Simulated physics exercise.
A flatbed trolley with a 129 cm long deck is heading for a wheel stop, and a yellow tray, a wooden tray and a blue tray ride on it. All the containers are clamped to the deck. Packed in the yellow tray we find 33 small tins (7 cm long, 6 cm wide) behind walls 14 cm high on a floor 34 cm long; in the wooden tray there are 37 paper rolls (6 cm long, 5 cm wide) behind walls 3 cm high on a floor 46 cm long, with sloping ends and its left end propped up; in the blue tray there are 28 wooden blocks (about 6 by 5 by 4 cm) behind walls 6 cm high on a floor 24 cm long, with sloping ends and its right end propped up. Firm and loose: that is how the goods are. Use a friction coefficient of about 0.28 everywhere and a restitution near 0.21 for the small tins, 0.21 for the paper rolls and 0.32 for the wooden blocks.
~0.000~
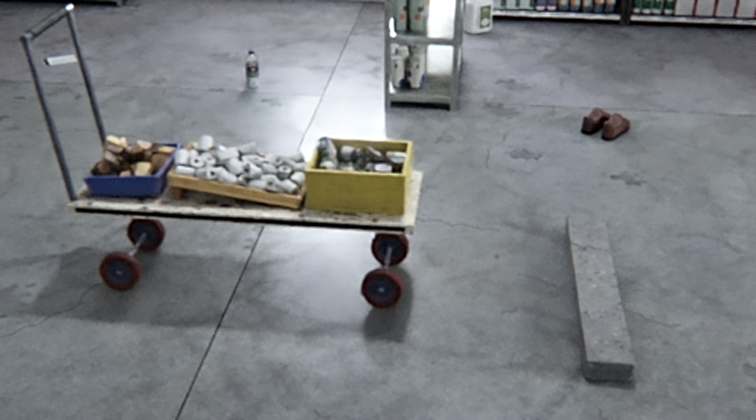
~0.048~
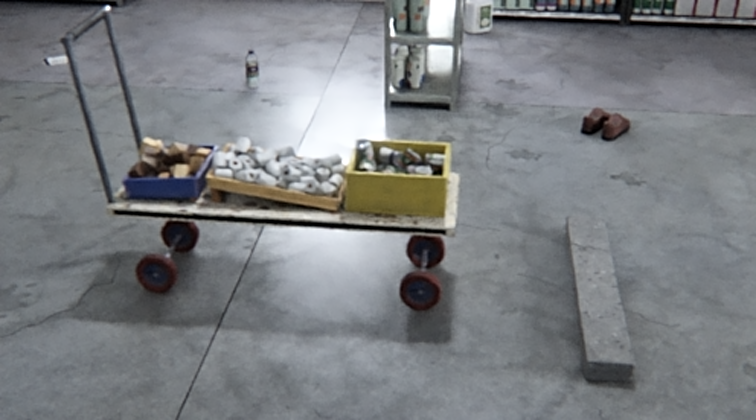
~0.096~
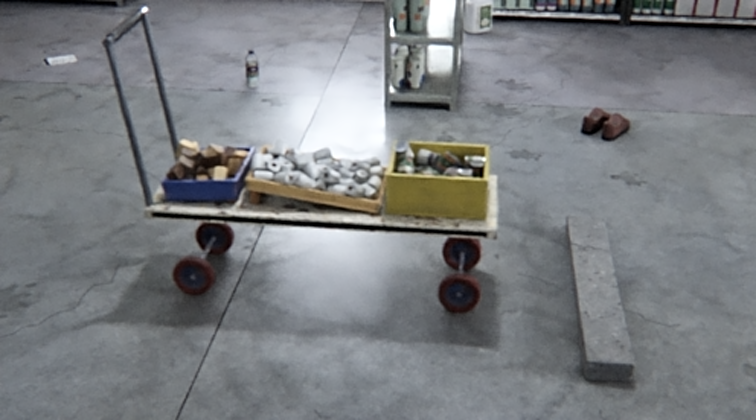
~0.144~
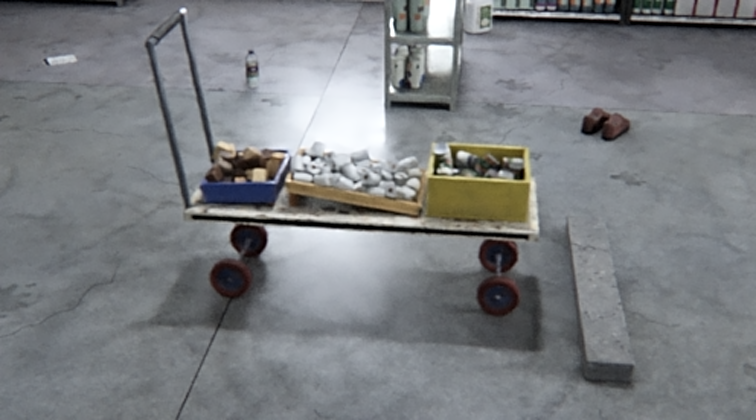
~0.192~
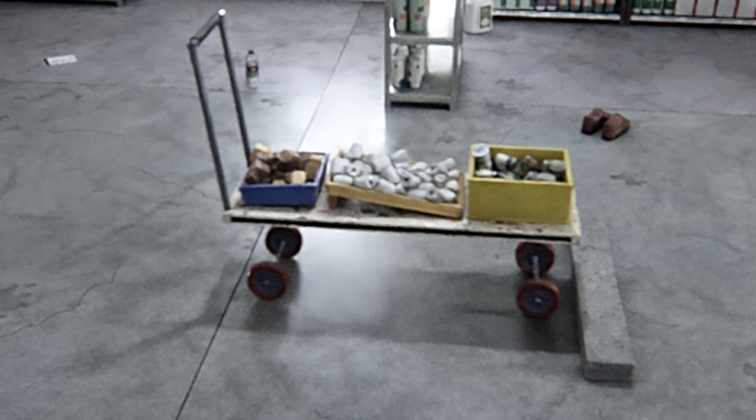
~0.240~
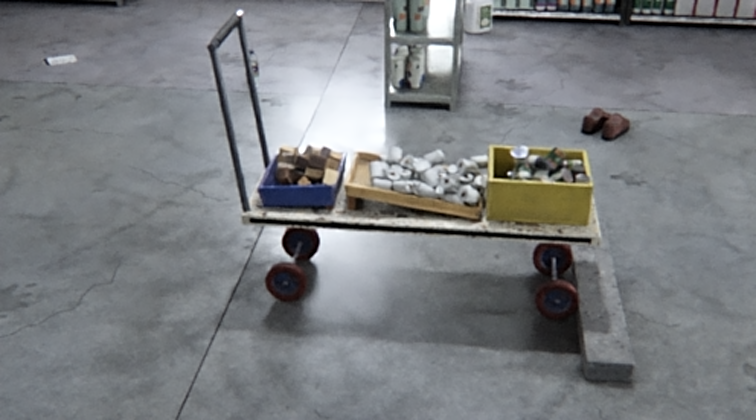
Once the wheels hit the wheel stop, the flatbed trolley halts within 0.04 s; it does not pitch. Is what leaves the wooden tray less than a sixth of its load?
The lost share is larger than a sixth.
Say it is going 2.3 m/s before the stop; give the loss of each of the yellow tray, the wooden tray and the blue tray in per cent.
Then the yellow tray sheds 10 per cent of its load, the wooden tray 20 per cent, and the blue tray 10 per cent.
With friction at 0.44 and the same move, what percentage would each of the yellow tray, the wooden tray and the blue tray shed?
Yellow tray 20%, wooden tray 40%, blue tray 30%.
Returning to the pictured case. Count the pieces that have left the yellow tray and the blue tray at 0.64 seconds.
Estimate at that time - yellow tray 2, blue tray 5, give or take.
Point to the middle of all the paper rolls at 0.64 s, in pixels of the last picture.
Their middle is around (469, 186).
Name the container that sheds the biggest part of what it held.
The wooden tray.
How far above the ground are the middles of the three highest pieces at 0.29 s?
Roughly 60 centimetres.
After 0.29 s, the yellow tray has all 33, the wooden tray is down by 4 of 37 and the blue tray has all 28.
After 0.41 s, the yellow tray is down by 1 of 33, the wooden tray is down by 9 of 37 and the blue tray is down by 1 of 28.
After 0.64 s, the yellow tray is down by 2 of 33, the wooden tray is down by 17 of 37 and the blue tray is down by 5 of 28.
Final count (at 1.15 s), the yellow tray is down by 2 of 33, the wooden tray is down by 18 of 37 and the blue tray is down by 5 of 28. Asked share, 18 of 37, 49 per cent.
